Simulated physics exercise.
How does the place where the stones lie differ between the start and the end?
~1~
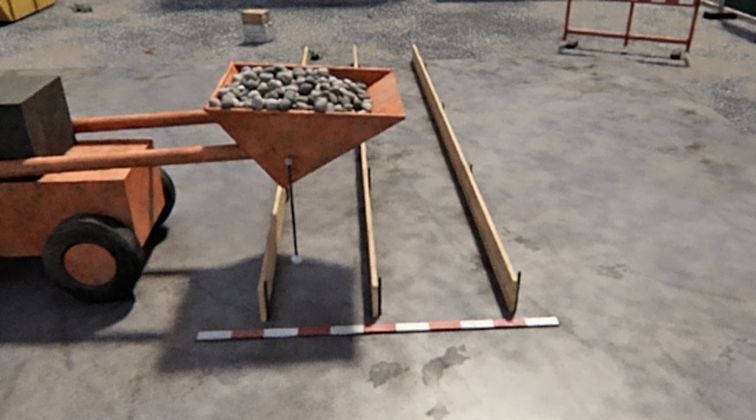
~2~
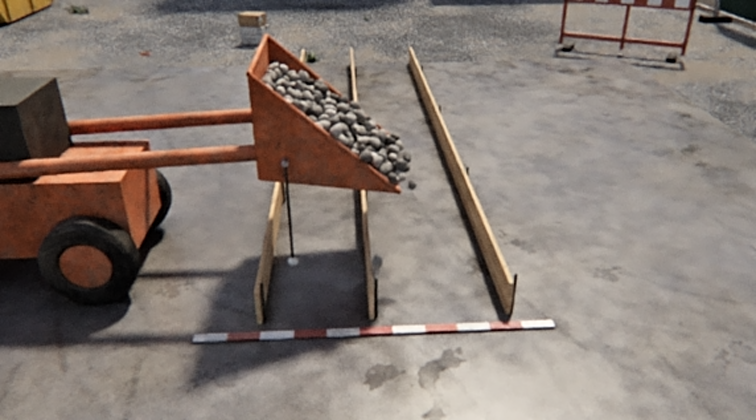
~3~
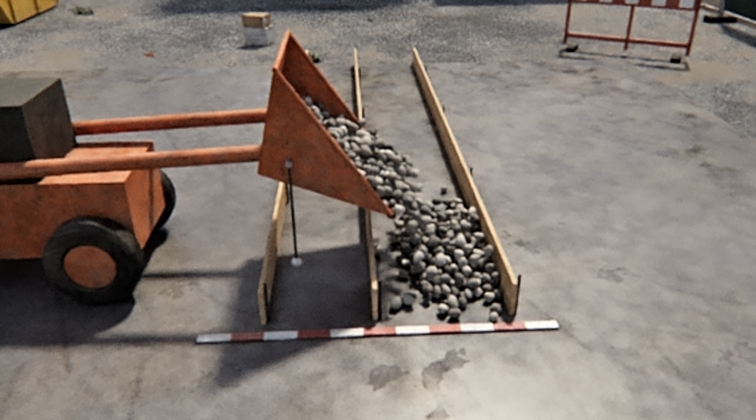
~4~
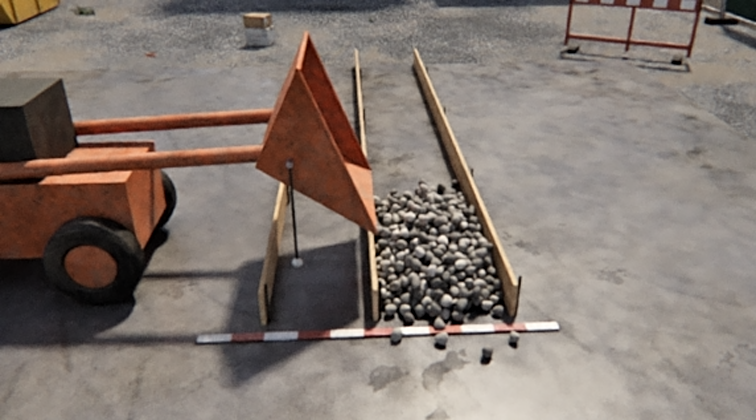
At the start the stones are heaped in the loader's raised bucket. By the end they lie lower down and further right, on the ground mostly between the middle and right boards, with a few just past the red and white strip.
